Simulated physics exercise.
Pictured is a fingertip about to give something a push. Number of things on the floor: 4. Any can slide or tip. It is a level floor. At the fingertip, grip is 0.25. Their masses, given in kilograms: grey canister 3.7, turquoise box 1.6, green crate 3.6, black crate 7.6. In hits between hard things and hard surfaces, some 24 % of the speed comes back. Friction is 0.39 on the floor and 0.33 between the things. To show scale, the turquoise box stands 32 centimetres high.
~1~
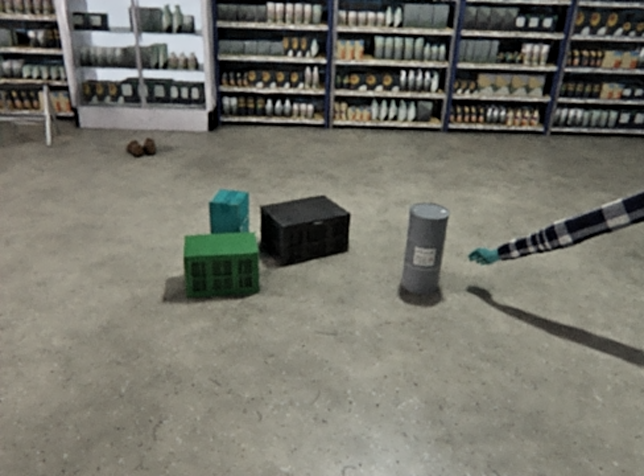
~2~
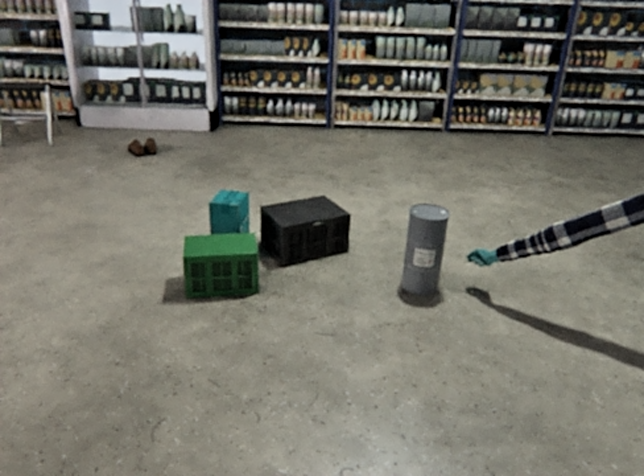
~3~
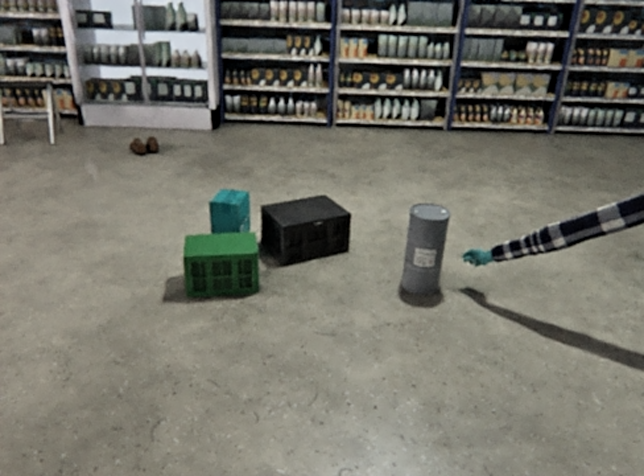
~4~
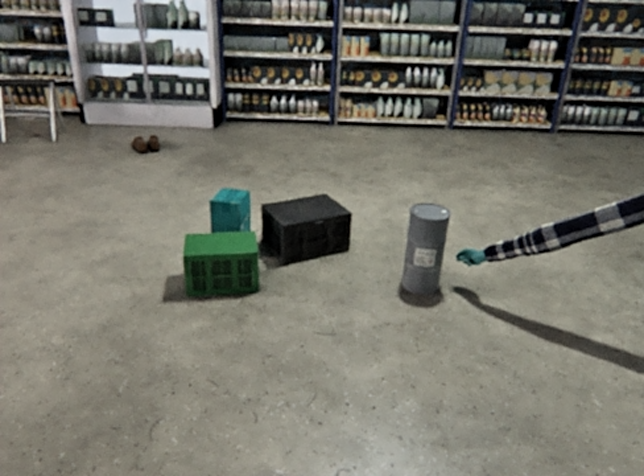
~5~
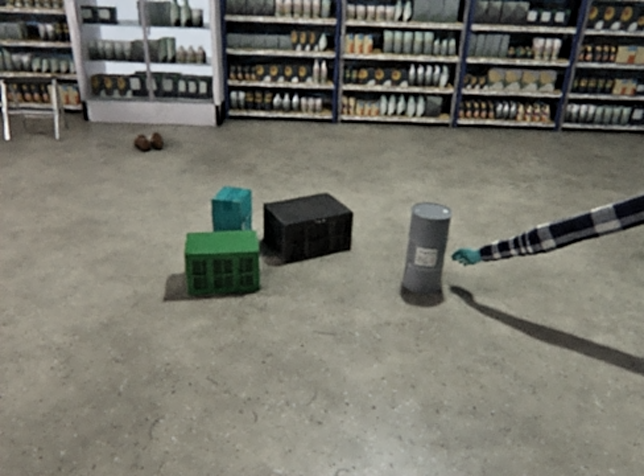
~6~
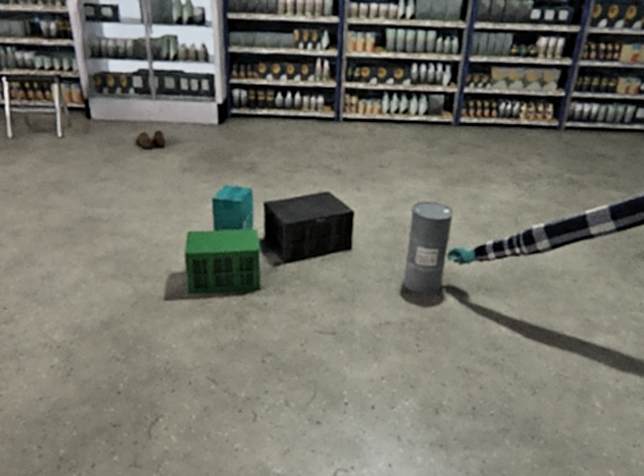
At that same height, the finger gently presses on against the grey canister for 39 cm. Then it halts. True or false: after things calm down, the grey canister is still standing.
True.
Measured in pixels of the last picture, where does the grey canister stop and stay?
Look near (349, 245) in the last picture.
Then, 0.40 s past the last view, 22 cm of travel; grey canister shifted 9 cm near (409, 247).
Then, 0.90 s past the last view, 34 cm of travel; grey canister shifted 21 cm near (384, 246).
Then, 1.40 s past the last view, 46 cm of travel; grey canister shifted 33 cm near (360, 245).
Finally, not toppled but over 14 cm from the start, grey canister; the other 3 still in place (within 14 cm). Final places as that camera would see them, grey canister near (349, 245).
